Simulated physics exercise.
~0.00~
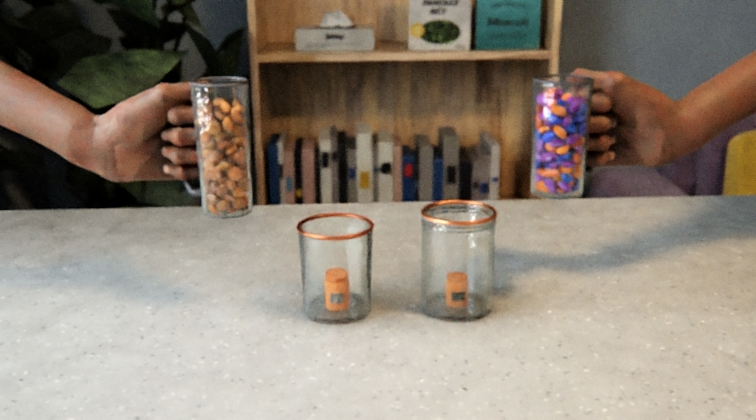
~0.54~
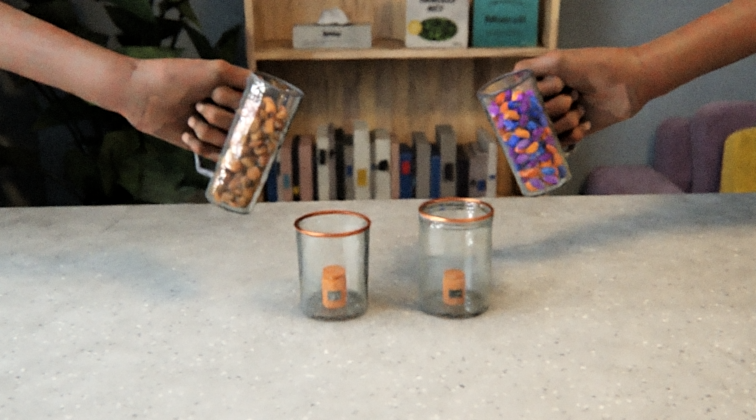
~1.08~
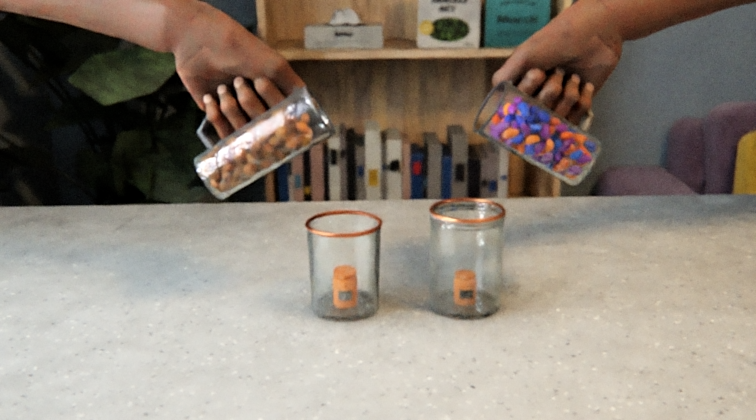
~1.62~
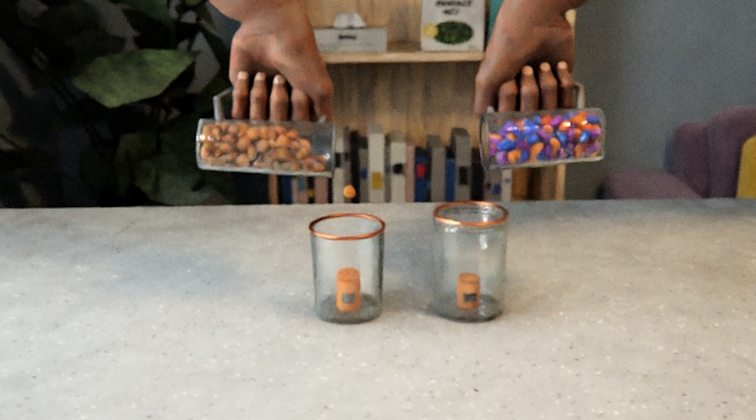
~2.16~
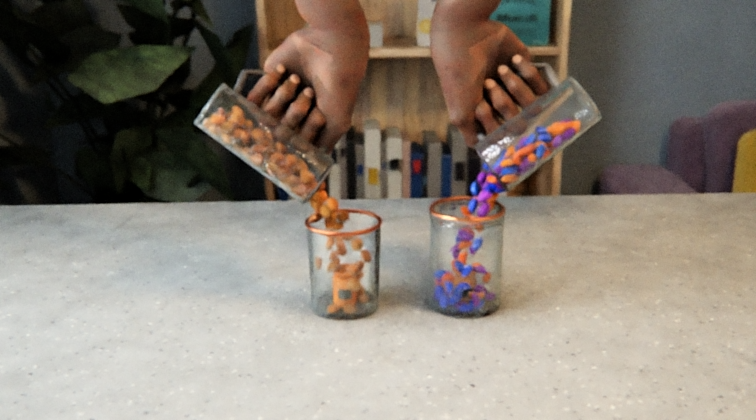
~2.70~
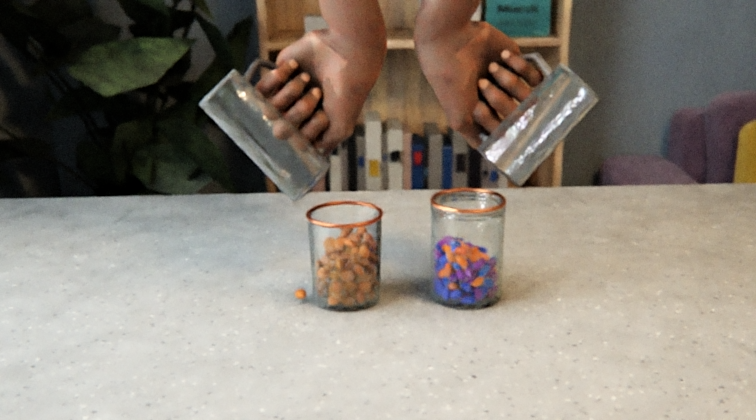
Two hands tip glass mugs, pouring colourful pieces over small orange objects in two glasses.
